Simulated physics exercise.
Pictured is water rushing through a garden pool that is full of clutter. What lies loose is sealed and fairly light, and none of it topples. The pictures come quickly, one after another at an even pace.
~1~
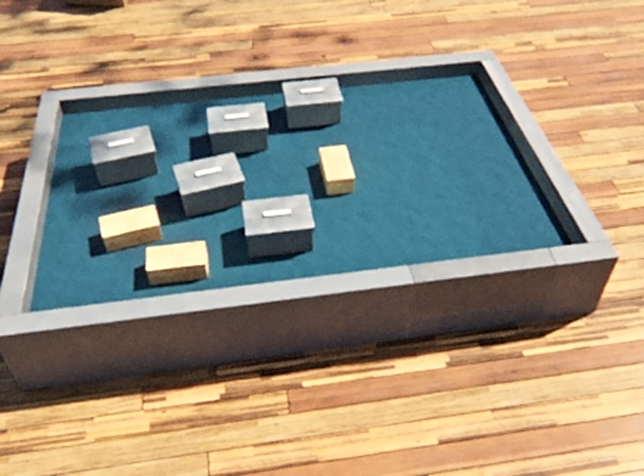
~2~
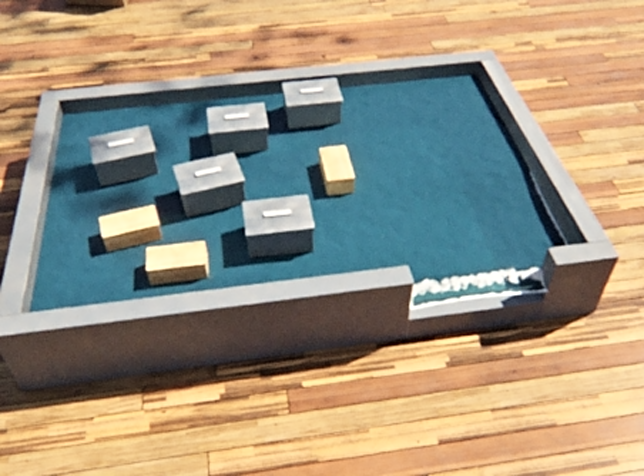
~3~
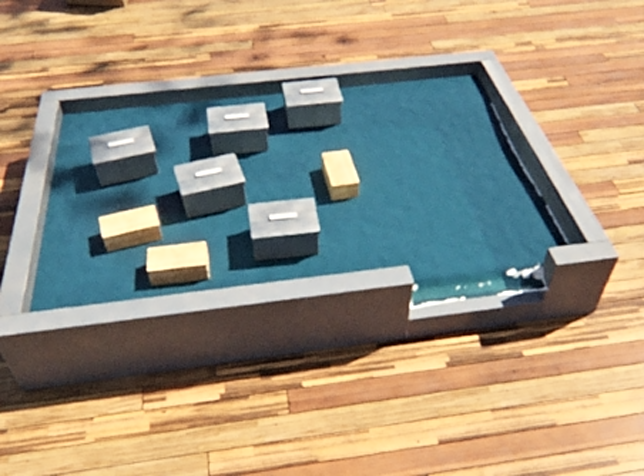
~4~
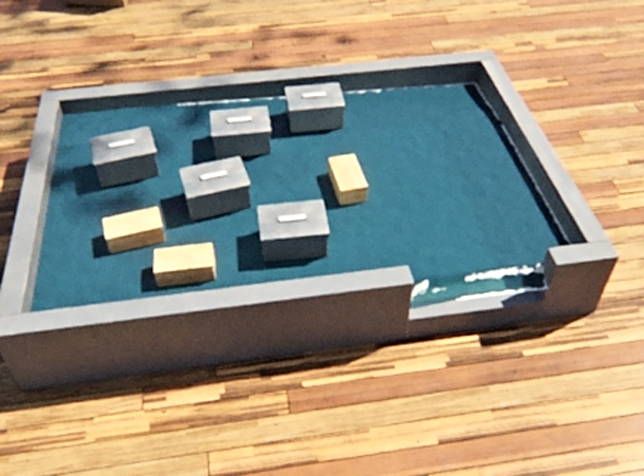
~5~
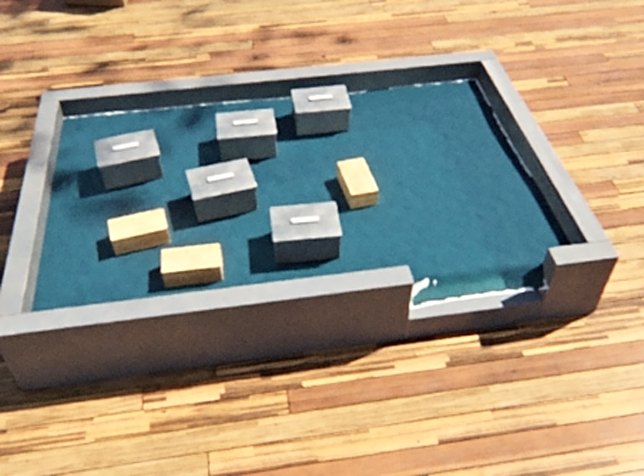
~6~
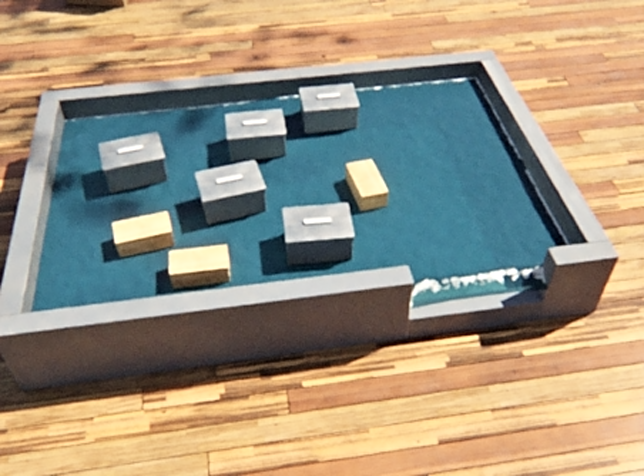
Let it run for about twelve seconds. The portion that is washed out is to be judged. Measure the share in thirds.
In thirds: Below one third.
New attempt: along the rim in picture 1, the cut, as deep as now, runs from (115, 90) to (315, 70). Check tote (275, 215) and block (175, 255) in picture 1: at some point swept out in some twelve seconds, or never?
In that order: Never escapes, never escapes.
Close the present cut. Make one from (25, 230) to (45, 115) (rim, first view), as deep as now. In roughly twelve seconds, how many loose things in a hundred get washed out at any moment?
Something like 60 percent.
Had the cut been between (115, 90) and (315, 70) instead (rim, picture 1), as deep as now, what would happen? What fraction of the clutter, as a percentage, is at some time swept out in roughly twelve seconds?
Close to 50 %, I think.
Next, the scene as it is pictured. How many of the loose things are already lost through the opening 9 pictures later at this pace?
Total: 0.
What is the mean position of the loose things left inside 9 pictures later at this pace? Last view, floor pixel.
I'd put it at roughly (286, 238).
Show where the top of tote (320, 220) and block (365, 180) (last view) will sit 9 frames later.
Expect the tops close to (412, 246) and (422, 214).
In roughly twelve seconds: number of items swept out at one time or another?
That adds up to 1.
A moment on, 0 of 8 are out; 8 afloat.
Next, 0 of 8 are out; 8 afloat.
Later, 1 of 8 are out; 7 afloat.
In the end, 1 of 8 are out; 7 afloat.
